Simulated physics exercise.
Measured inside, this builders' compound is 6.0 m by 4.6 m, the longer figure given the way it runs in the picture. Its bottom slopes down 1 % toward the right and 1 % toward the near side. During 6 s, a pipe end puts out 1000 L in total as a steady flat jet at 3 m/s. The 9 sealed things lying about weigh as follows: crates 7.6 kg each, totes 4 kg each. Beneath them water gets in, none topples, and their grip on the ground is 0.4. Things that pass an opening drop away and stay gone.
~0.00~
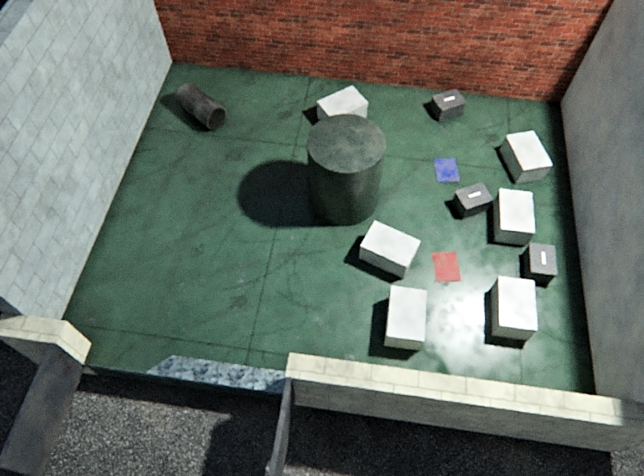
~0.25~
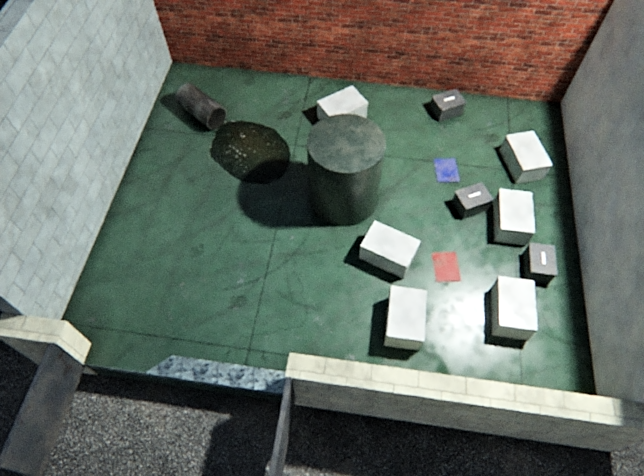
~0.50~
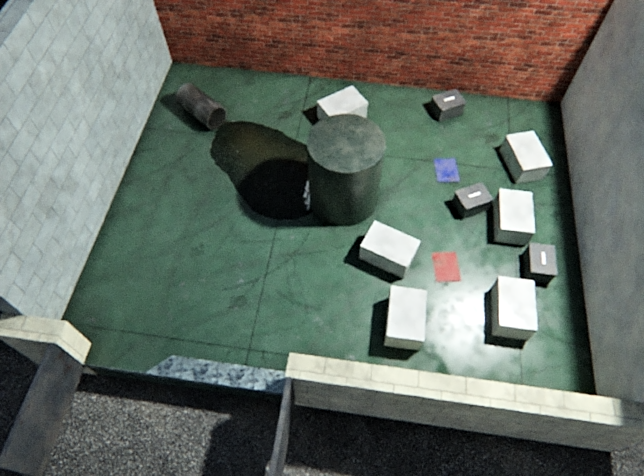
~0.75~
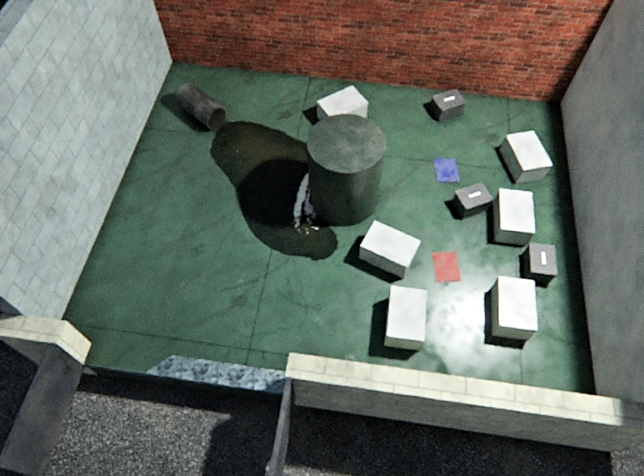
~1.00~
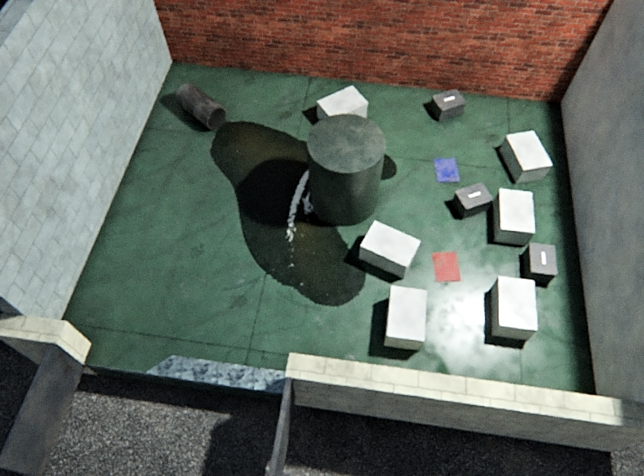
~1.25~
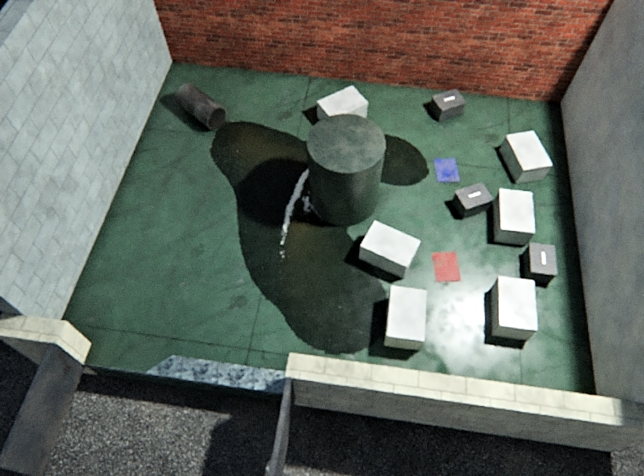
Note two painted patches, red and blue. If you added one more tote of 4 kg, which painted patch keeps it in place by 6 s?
The red one.
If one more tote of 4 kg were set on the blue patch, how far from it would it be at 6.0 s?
Distance: Approx. 100 cm.
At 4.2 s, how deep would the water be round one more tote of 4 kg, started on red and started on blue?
Roughly 1 cm and 3 cm.
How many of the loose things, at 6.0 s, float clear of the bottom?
Of them, 3.
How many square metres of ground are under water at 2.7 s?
I'd estimate close to 12.0 m2.
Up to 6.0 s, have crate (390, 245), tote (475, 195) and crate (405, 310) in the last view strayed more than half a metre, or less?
In that order: Does not reach it, then does not reach it, then exceeds it.
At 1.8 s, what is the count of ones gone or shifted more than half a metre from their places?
Result: 0.
After 1.8 s on red it would be 0 cm off in 0 cm of water; on blue it would be 0 cm off in 1 cm of water.
After 2.7 s on red it would be 0 cm off in 0 cm of water; on blue it would be 13 cm off in 2 cm of water.
After 4.2 s on red it would be 0 cm off in 1 cm of water; on blue it would be 52 cm off in 3 cm of water.
After 6.0 s on red it would be 1 cm off in 2 cm of water; on blue it would be 92 cm off in 5 cm of water.
